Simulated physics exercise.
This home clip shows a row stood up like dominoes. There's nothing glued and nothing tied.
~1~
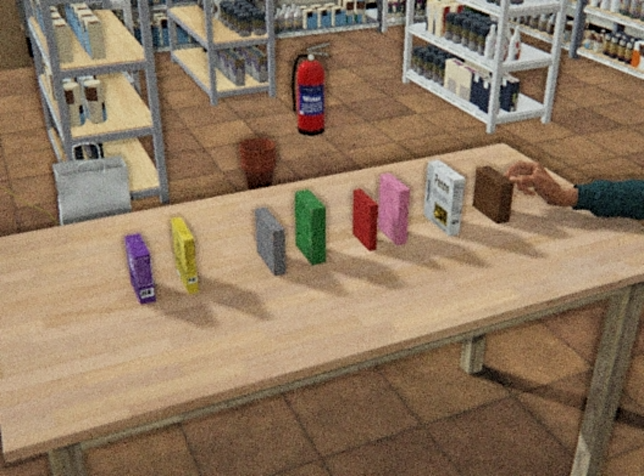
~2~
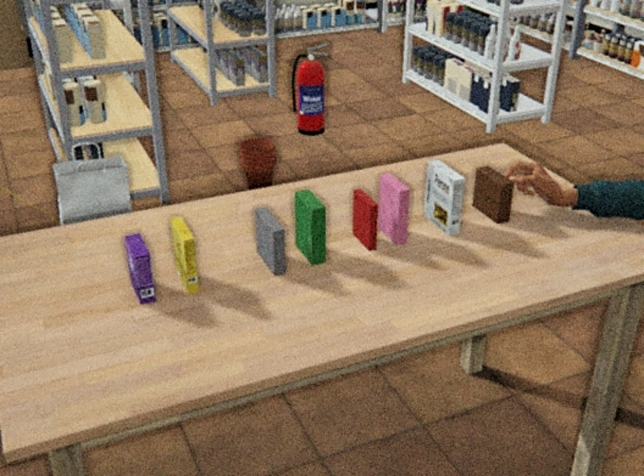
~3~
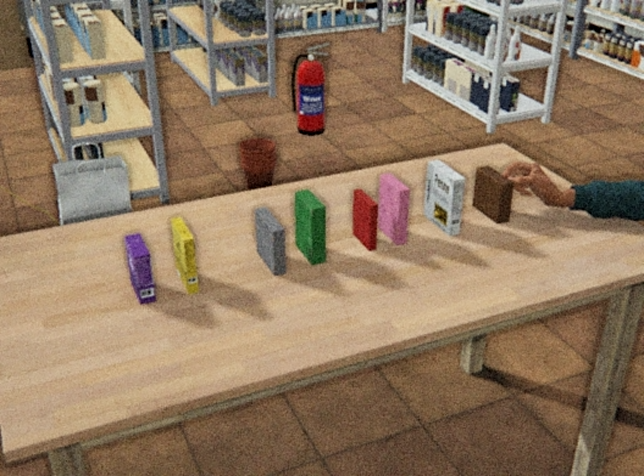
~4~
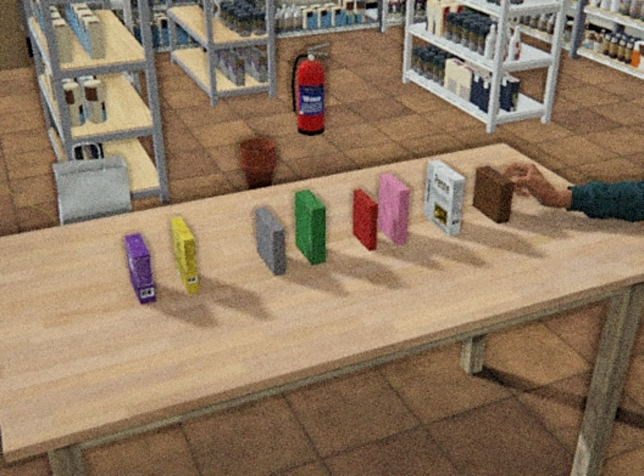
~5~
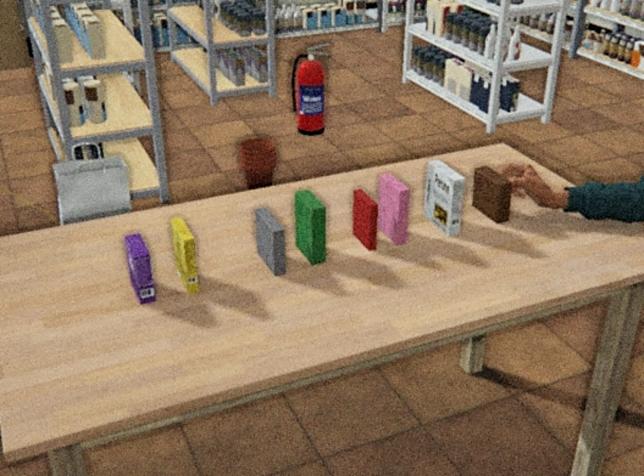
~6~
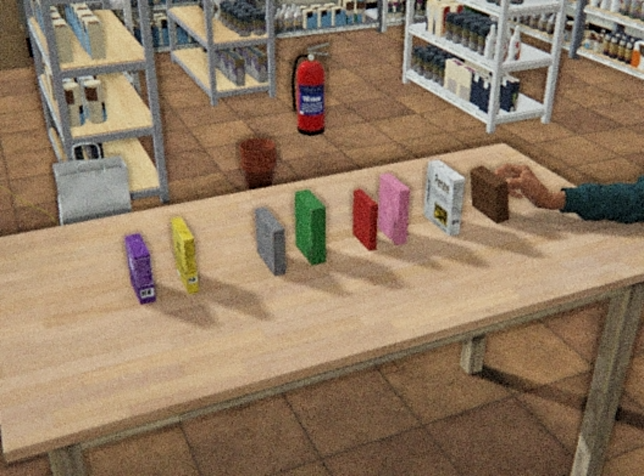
A brown block at the right end of a spaced row of upright blocks and packets on a wooden table tilts slightly left as a hand touches it, while the white, pink, red, green, grey, yellow and purple pieces stay still.
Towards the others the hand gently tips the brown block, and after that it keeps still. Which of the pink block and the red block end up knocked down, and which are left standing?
In the end the pink block ends up standing when it's all over; the red block ends up standing when it's all over.
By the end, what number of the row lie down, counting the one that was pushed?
1 in total.
Then, 0.30 s later than the last frame, brown block 50° over.
Then, 0.40 s later than the last frame, brown block 90° over.
Then, 0.60 s later than the last frame, pink block resting near (393, 209); red block resting near (365, 220).
When it is over, all 6 as before. End places, in pixels of the last picture, pink block near (393, 209), red block near (365, 220).
